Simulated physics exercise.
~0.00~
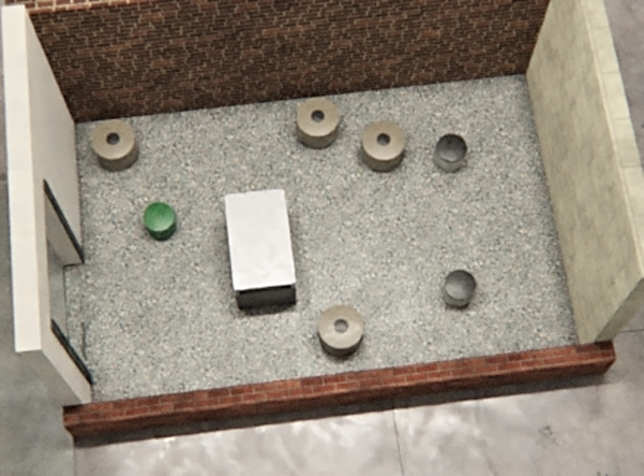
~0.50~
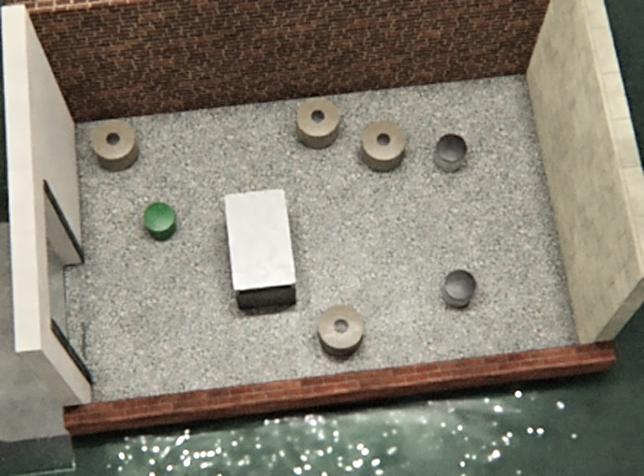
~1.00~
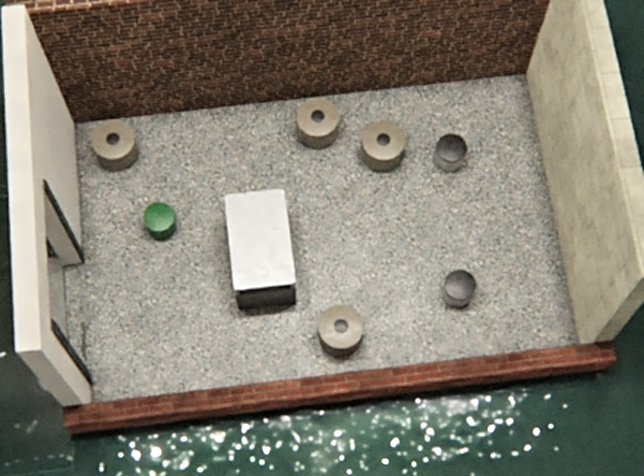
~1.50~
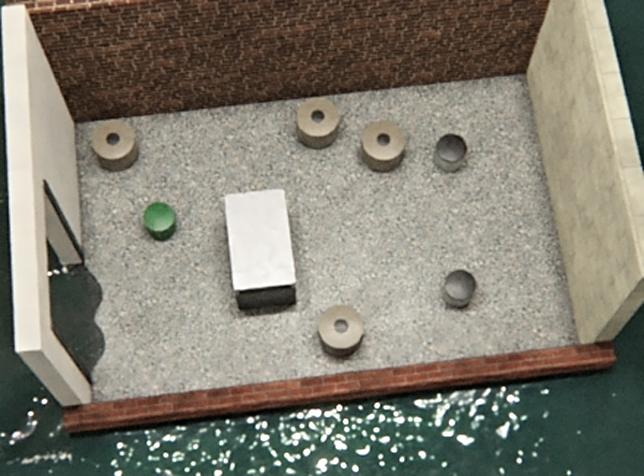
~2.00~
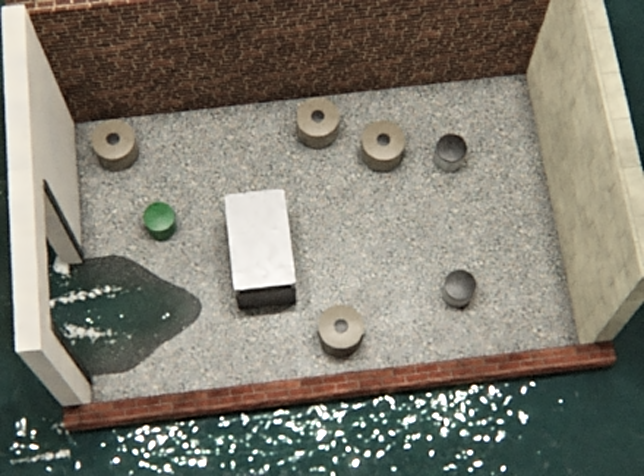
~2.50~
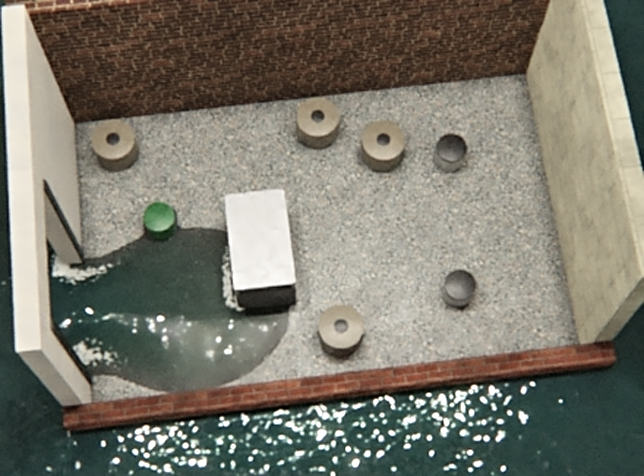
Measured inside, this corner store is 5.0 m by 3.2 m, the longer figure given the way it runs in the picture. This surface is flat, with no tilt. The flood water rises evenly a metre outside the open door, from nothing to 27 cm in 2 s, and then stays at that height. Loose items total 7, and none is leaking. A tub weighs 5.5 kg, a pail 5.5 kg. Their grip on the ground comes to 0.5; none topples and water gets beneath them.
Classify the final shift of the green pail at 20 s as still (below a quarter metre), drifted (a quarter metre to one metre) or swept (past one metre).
Drifted.
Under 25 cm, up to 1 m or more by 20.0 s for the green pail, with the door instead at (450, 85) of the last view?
Then the green pail travels far.
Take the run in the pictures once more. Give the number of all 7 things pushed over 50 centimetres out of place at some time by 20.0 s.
Result: 7.
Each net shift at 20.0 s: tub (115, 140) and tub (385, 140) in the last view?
In that order: 120 cm, 150 cm.
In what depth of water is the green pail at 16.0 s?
Depth: About 18 cm.
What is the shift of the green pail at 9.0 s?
About 40 cm out of place.
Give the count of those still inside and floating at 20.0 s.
7 at that moment.
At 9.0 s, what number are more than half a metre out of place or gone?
Count: 5.
After 4.0 s the green pail is near (169, 146), 0.8 m from its start, aground; 0 afloat.
After 9.0 s the green pail is near (144, 180), 0.4 m from its start, afloat; 7 afloat.
After 16.0 s the green pail is near (148, 153), 0.7 m from its start, afloat; 7 afloat.
After 20.0 s the green pail is near (173, 179), 0.4 m from its start, afloat; 7 afloat.
